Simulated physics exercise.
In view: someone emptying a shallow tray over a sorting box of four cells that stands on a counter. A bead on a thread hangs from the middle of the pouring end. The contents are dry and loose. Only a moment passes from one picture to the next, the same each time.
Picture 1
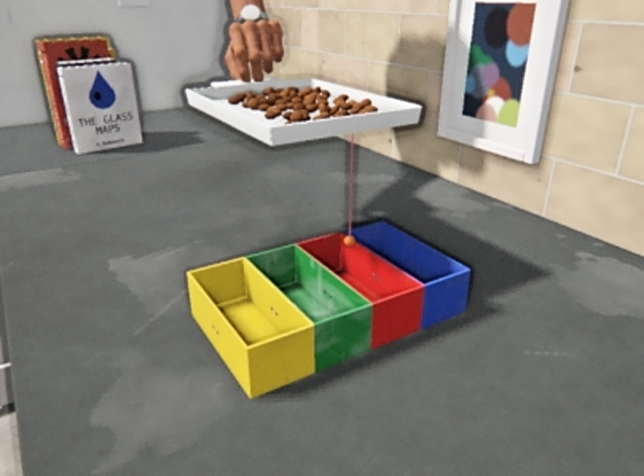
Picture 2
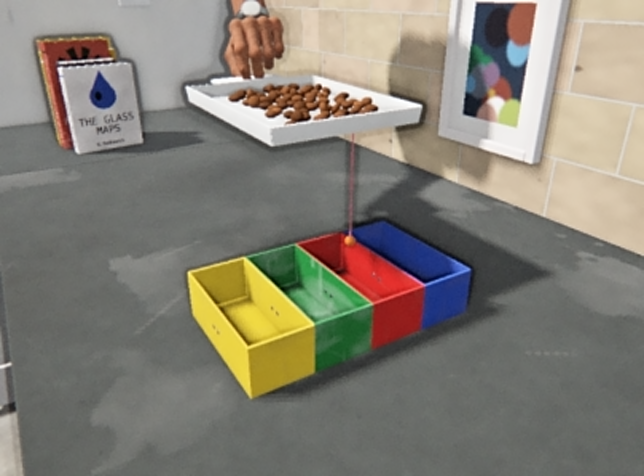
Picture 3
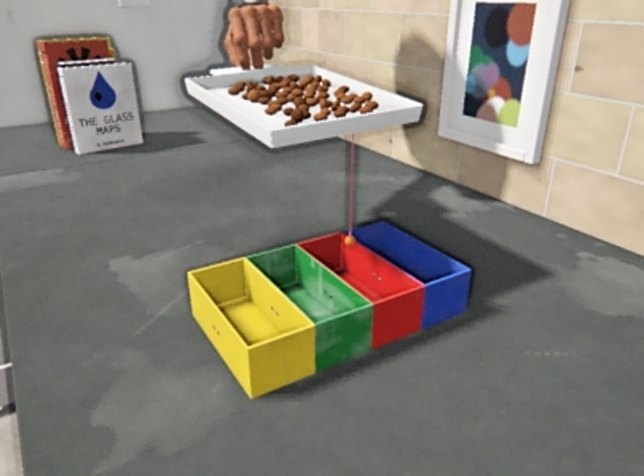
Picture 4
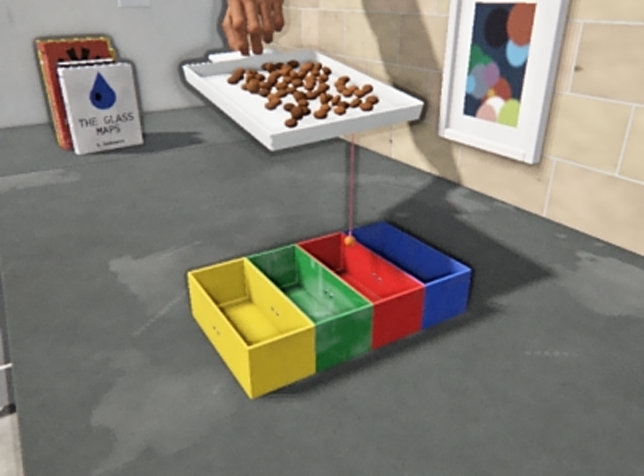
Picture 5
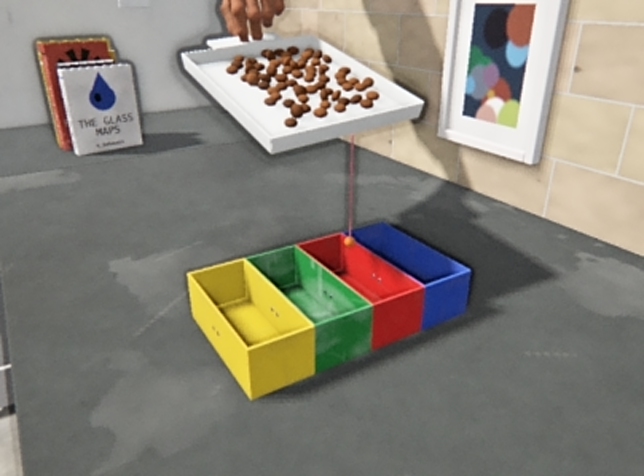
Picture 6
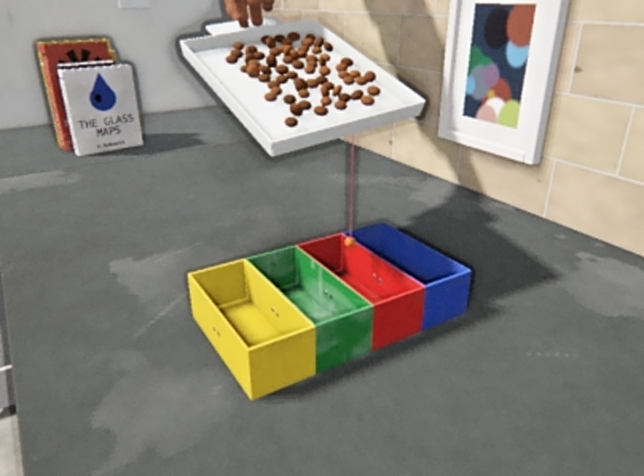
White tray of brown kibble tilting gradually as a hand raises its far end above a yellow, green, red and blue box.
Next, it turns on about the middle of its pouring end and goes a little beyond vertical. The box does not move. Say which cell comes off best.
Most goes to the green cell.
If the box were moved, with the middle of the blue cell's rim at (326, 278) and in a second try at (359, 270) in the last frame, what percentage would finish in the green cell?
About 0 and 10 per cent.
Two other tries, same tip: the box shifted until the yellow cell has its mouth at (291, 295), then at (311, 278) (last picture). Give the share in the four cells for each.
Near 100 % and 80 %.
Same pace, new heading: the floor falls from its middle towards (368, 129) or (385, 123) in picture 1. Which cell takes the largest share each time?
In turn: The cell in blue; that blue cell.
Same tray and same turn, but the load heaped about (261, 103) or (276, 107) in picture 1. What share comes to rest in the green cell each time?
About 70 and 70 per cent.
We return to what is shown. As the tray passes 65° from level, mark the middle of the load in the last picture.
At about (318, 109).
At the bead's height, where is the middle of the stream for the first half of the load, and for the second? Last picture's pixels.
The first part at (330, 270); the rest at (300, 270).
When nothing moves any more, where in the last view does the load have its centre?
Near (318, 326).
Shortly afterwards, tray tipped steeply; all but a few on the tray; a little falling or outside the box.
Next, tray tipped past a quarter turn; near a third on the tray; near a quarter in the green cell; a little in the red cell; only a few in the yellow cell; near a quarter falling or outside the box.
Some moments later, tray tipped past a quarter turn; near two thirds in the green cell; near a quarter in the red cell; a little in the yellow cell; only a few in the blue cell.
In the end, tray tipped past a quarter turn; near two thirds in the green cell; near a quarter in the red cell; a little in the yellow cell; only a few in the blue cell.
